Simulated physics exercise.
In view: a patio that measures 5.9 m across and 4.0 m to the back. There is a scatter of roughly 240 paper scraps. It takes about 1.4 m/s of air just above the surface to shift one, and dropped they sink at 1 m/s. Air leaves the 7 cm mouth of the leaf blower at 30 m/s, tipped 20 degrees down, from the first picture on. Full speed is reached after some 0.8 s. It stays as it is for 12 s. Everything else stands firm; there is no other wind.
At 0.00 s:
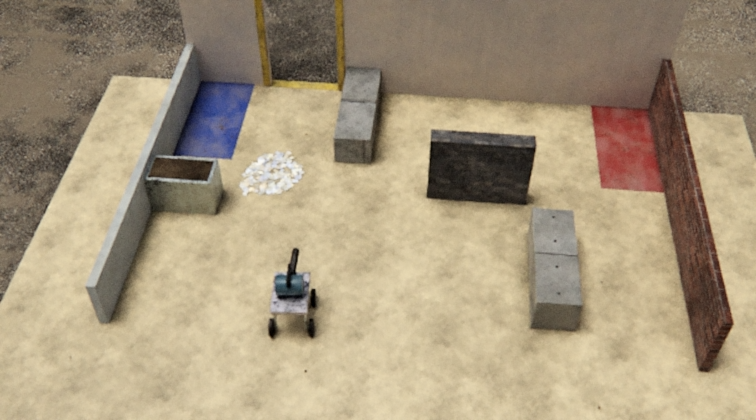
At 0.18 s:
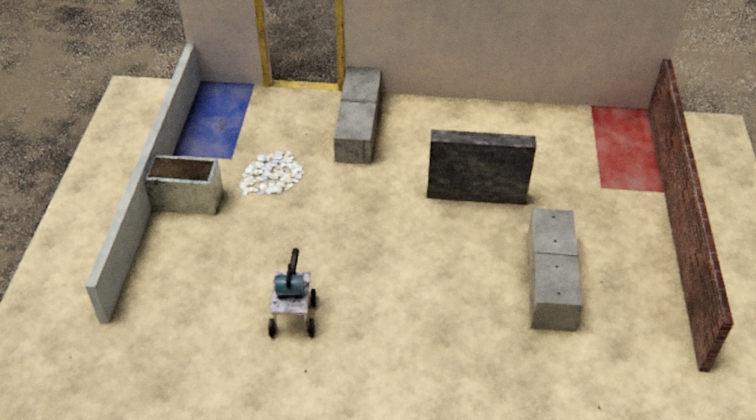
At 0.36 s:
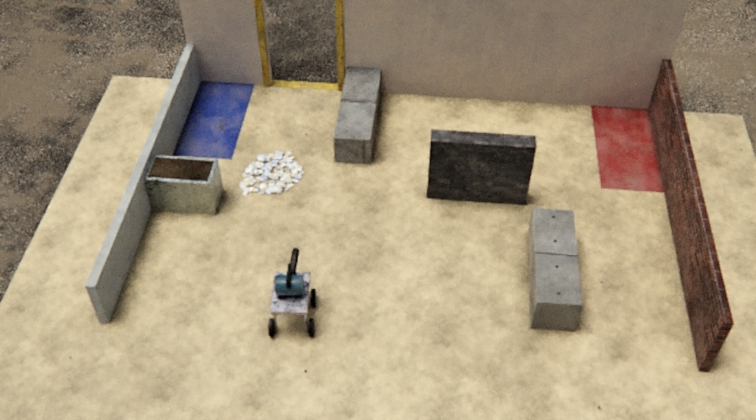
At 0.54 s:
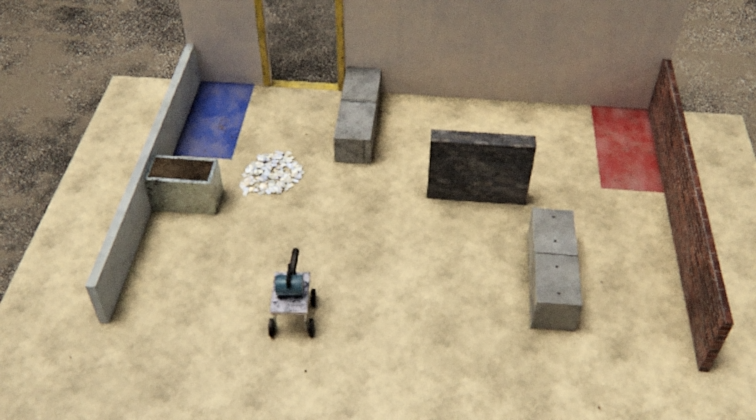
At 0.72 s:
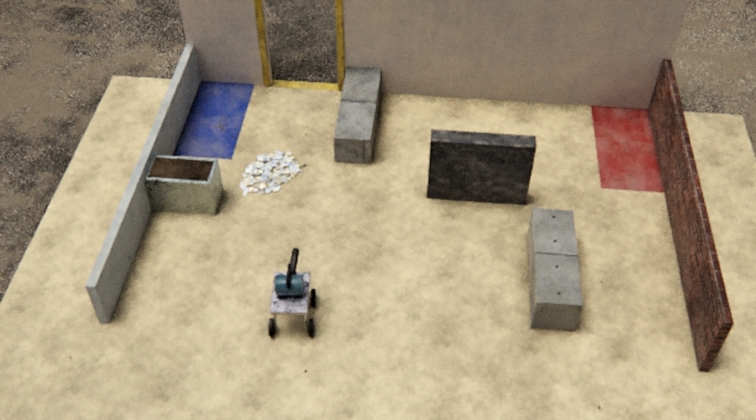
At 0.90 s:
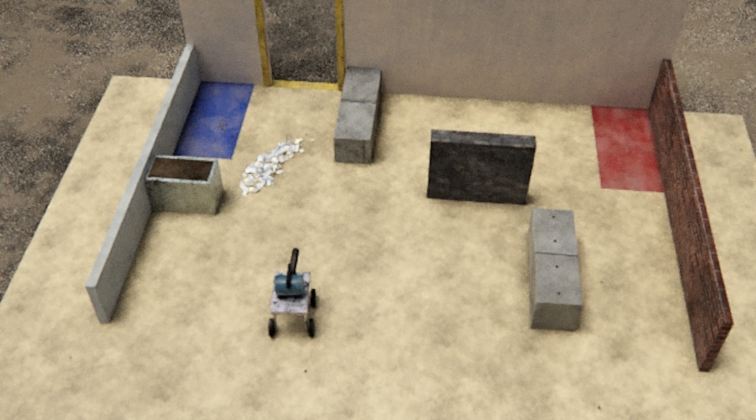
On a patio, white paper scraps lie still before a leaf blower, then some shift backward.
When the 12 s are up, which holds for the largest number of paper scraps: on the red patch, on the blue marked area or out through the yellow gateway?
The blue one.
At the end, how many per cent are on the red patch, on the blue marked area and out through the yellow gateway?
Roughly 0 % red, 70 % blue, 30 % yellow.
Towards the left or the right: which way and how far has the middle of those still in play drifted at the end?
Towards the left, some 1.0 m.
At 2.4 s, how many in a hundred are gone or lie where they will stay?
Some 20 per cent.
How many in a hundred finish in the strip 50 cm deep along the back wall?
About 60 %.
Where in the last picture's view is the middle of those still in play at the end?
Around (224, 84).
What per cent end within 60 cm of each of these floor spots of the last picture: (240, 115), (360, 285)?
In turn about 30 %, 0 %.
After 2.4 s the count stands so, 25 % are out through the yellow gateway, 57 % on the blue marked area and 0 % on the red patch; the middle of those still in play is near (243, 87).
After 3.8 s the count stands so, 25 % are out through the yellow gateway, 60 % on the blue marked area and 0 % on the red patch; the middle of those still in play is near (236, 86).
After 6.6 s the count stands so, 25 % are out through the yellow gateway, 62 % on the blue marked area and 0 % on the red patch; the middle of those still in play is near (228, 85).
After 12.0 s, at the end, 26 % are out through the yellow gateway, 66 % on the blue marked area and 0 % on the red patch; the middle of those still in play is near (224, 84).
